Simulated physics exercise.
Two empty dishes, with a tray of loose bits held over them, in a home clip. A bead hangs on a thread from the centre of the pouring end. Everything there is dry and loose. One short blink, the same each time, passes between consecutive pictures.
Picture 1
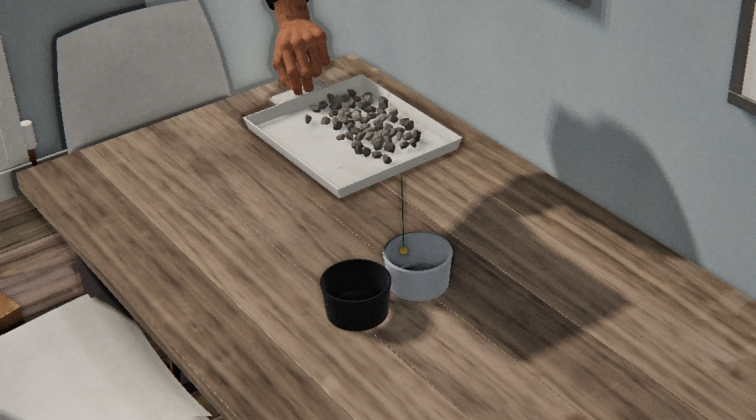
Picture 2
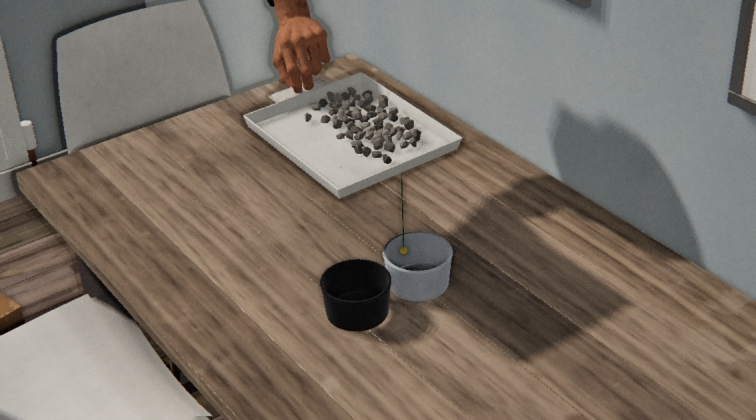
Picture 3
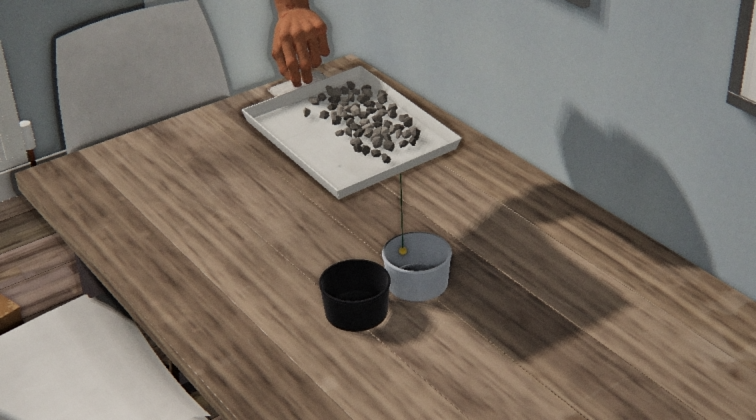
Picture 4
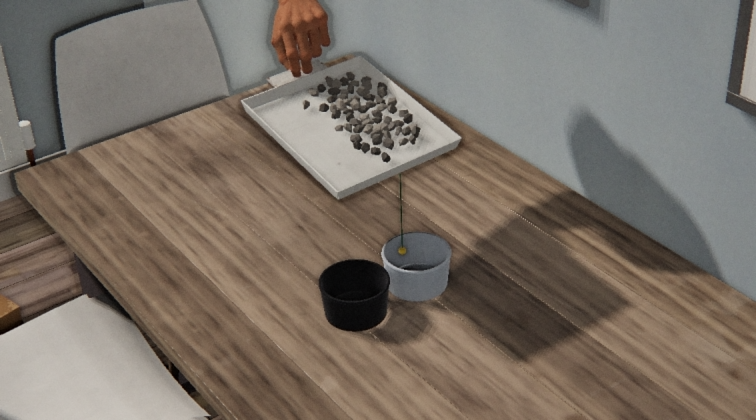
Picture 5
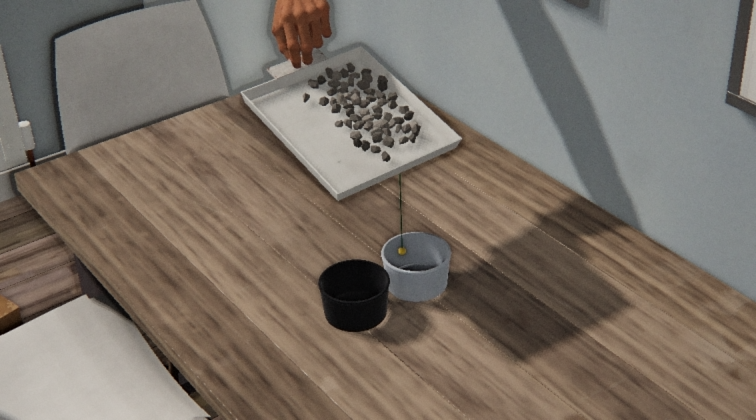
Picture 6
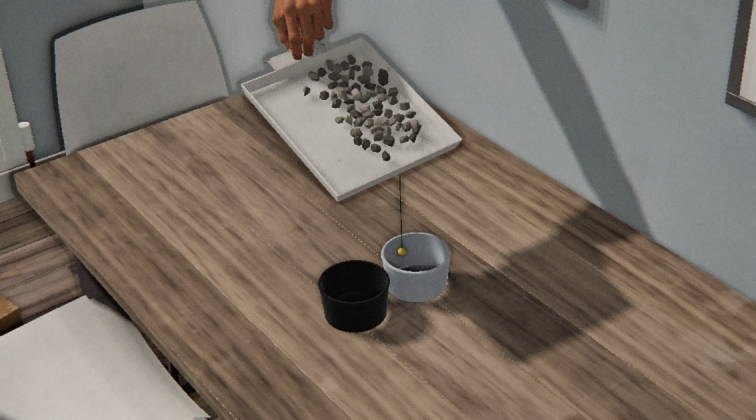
On a wooden table in a home, a hand holds a white tray of loose gravel above a black dish and a pale one, slowly raising the tray's far end while the bits and the hanging bead barely move.
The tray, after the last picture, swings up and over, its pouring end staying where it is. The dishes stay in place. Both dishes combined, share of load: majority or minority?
The dishes gather below half.
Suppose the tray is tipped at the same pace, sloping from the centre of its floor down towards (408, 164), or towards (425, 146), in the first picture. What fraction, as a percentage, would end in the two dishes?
Shares: 10 %, then 20 %.
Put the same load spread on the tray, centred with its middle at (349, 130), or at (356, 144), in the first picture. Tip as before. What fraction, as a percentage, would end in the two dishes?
From the first start you get 20 in a hundred, from the second 10 in a hundred.
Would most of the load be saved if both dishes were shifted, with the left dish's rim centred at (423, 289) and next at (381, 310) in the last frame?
Try 1: In excess of half; try 2: In excess of half.
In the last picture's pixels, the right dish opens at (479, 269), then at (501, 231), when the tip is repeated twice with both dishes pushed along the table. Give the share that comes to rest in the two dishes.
In order, 60 % and 30 %.
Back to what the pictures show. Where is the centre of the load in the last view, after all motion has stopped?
Near (432, 322), more or less.
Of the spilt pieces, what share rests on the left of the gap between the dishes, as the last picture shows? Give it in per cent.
Close to 10 per cent.
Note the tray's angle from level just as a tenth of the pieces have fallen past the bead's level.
Roughly 75 degrees from level.
Soon, tray tipped steeply; nearly all on the tray; a small part in the air.
A while on, tray tipped past a quarter turn; about half on the tray; a stray few in the left dish; about a quarter outside both; about a third in the air.
Towards the end, tray tipped past a quarter turn; a small part in the left dish; a stray few in the right dish; most outside both.
Finally, tray tipped past a quarter turn; a small part in the left dish; a stray few in the right dish; most outside both.
